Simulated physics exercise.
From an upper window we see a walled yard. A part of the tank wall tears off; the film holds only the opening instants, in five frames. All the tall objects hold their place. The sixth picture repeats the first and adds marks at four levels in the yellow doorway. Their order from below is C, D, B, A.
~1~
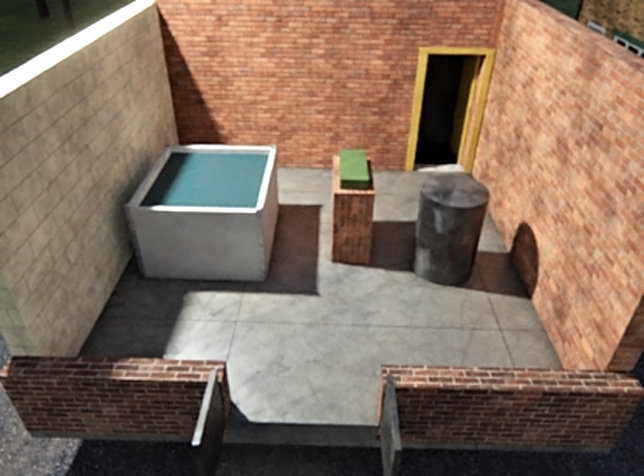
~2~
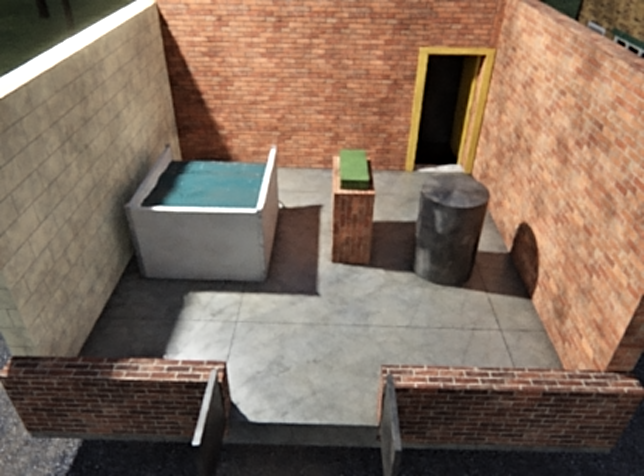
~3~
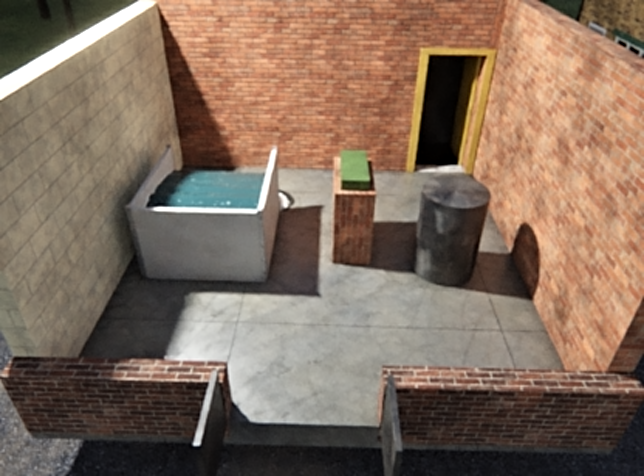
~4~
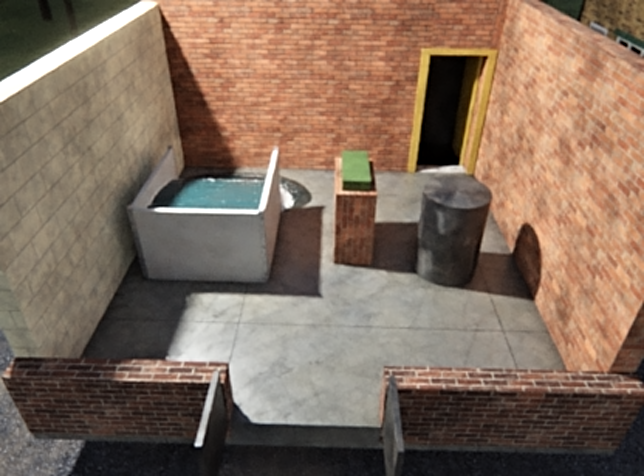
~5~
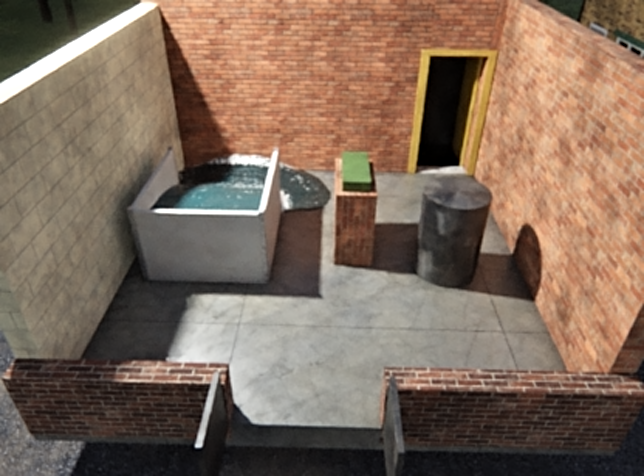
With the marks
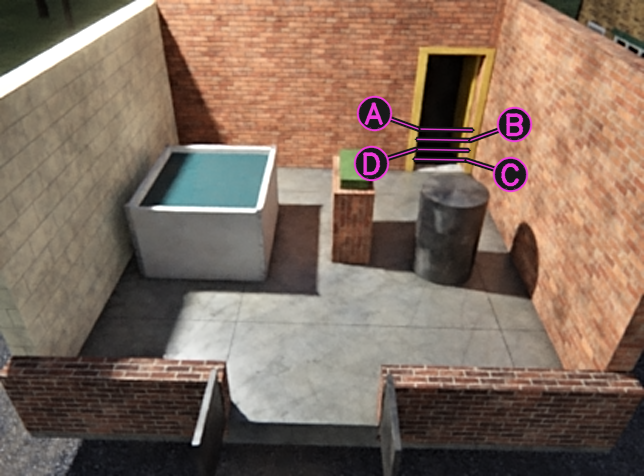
In a brick-walled yard with a yellow doorway, the back side of a pale tank dropped away, and water poured out behind it, spreading across the ground along the back wall and rightward toward a brick pillar.
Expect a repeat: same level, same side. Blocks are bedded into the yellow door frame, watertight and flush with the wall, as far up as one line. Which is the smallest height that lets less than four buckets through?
Take C.
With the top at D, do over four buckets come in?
No.
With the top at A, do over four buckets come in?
No, that is safe.
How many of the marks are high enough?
All four.
In magenta, A at (445, 129); B at (443, 139); C at (440, 159); D at (442, 149); from the bottom up C, D, B, A.
For mark A, nothing gets over.
For mark B, nothing gets over.
For mark C, a bucket or two gets in.
For mark D, nothing gets over.
